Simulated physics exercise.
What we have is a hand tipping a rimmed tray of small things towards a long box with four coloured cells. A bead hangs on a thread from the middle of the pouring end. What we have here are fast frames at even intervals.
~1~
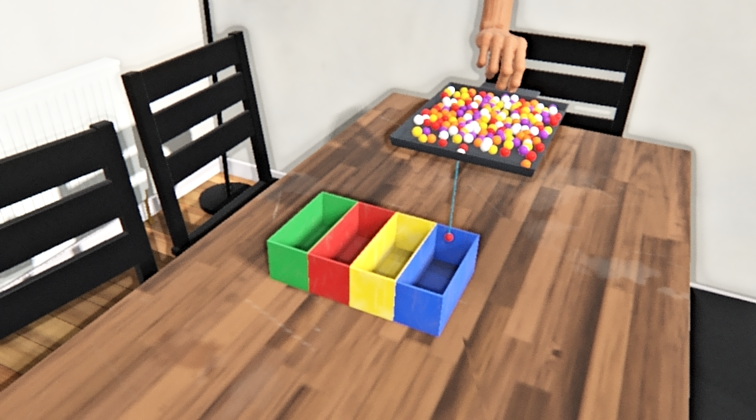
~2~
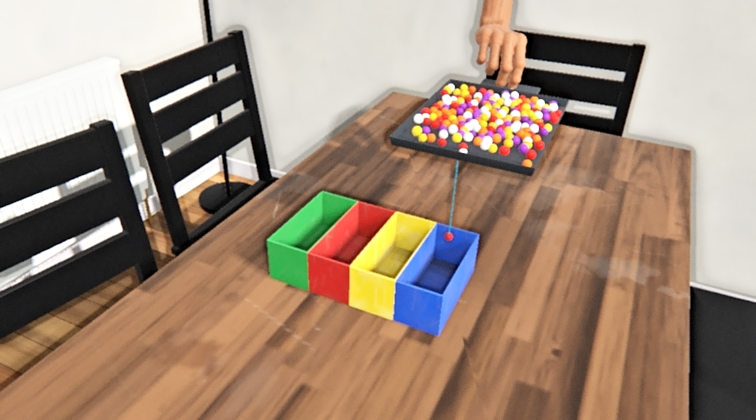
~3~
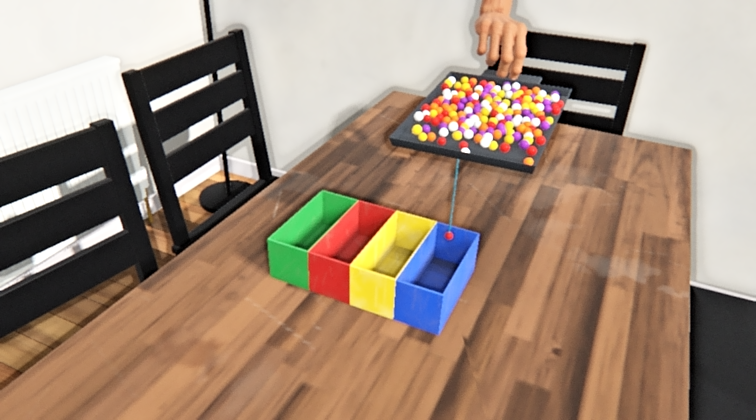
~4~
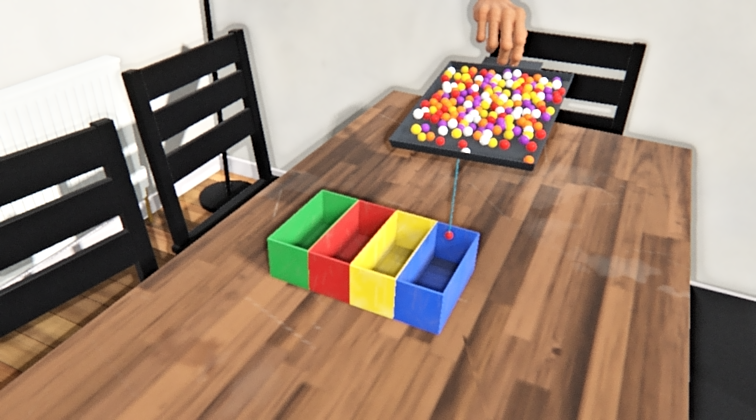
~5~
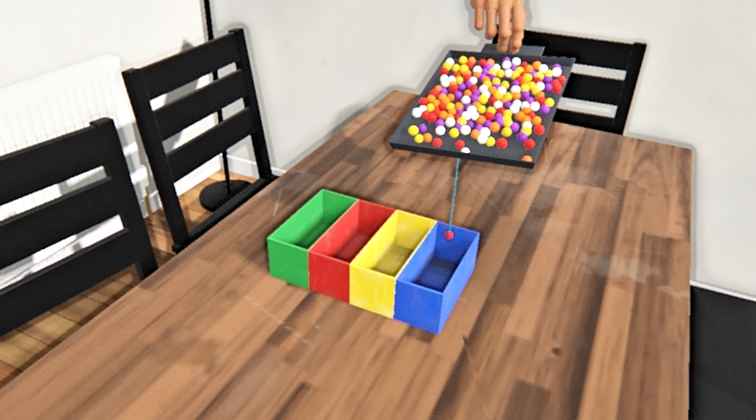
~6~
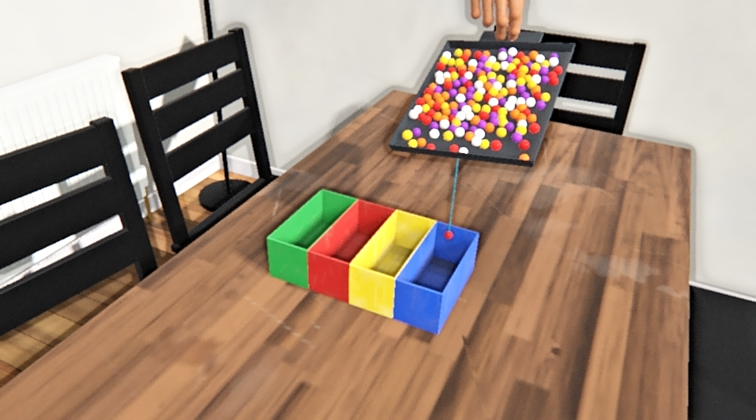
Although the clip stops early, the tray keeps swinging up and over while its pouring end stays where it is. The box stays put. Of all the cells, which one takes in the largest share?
The largest share goes to the yellow cell.
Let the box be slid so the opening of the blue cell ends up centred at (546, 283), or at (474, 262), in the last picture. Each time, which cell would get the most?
Position one: That green cell. Position two: Red.
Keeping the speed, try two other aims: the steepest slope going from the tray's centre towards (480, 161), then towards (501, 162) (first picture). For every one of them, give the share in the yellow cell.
Case one 10 %; case two 0 %.
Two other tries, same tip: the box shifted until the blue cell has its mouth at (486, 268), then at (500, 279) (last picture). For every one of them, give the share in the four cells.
First 90 %, then 100 %.
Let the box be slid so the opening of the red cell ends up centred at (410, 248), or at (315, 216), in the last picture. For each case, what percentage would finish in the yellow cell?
In turn 10 and 20 in a hundred.
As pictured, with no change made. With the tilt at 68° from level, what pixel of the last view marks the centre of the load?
The middle of the pieces lands at roughly (417, 158).
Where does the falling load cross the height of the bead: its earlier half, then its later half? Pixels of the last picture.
Early half (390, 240), late half (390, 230).
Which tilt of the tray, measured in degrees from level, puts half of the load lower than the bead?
That happens at close to 80 degrees.
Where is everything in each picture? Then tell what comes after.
The first frame shows corners of the pouring end at (393, 136) and (533, 168), level; middle of the load at (484, 120), round plastic beads; bead on its thread at (449, 237); green cell at (289, 262); red cell at (329, 276); yellow cell at (372, 290); blue cell at (418, 305).
The second frame shows corners of the pouring end at (392, 136) and (533, 167), level; middle of the load at (484, 118).
The third frame shows corners of the pouring end at (392, 137) and (533, 164), tipped barely, lowest at the left corner; middle of the load at (485, 112).
The fourth frame shows corners of the pouring end at (392, 139) and (533, 162), tipped a little, lowest at the left corner; middle of the load at (485, 105).
The fifth frame shows corners of the pouring end at (392, 141) and (533, 160), tipped clearly, lowest at the left corner; middle of the load at (483, 99), a small part on the move.
The sixth frame shows corners of the pouring end at (391, 143) and (532, 159), tipped clearly, lowest at the left corner; middle of the load at (478, 97), all on the move; green cell at (288, 260); red cell at (329, 273); yellow cell at (372, 288); blue cell at (417, 303).
Soon after the last picture, tray tipped steeply; about half on the tray; a small part in the yellow cell; a small part in the red cell; a small part in the blue cell; about a quarter falling or outside the box.
A little later, tray tipped past a quarter turn; about half in the yellow cell; about a quarter in the red cell; about a quarter in the blue cell; a stray few in the green cell; a small part falling or outside the box.
Later still, tray tipped past a quarter turn; about half in the yellow cell; about a quarter in the red cell; about a quarter in the blue cell; a stray few in the green cell; a small part falling or outside the box.
By the end, tray tipped past a quarter turn; about half in the yellow cell; about a quarter in the red cell; about a quarter in the blue cell; a stray few in the green cell; a small part outside the box.
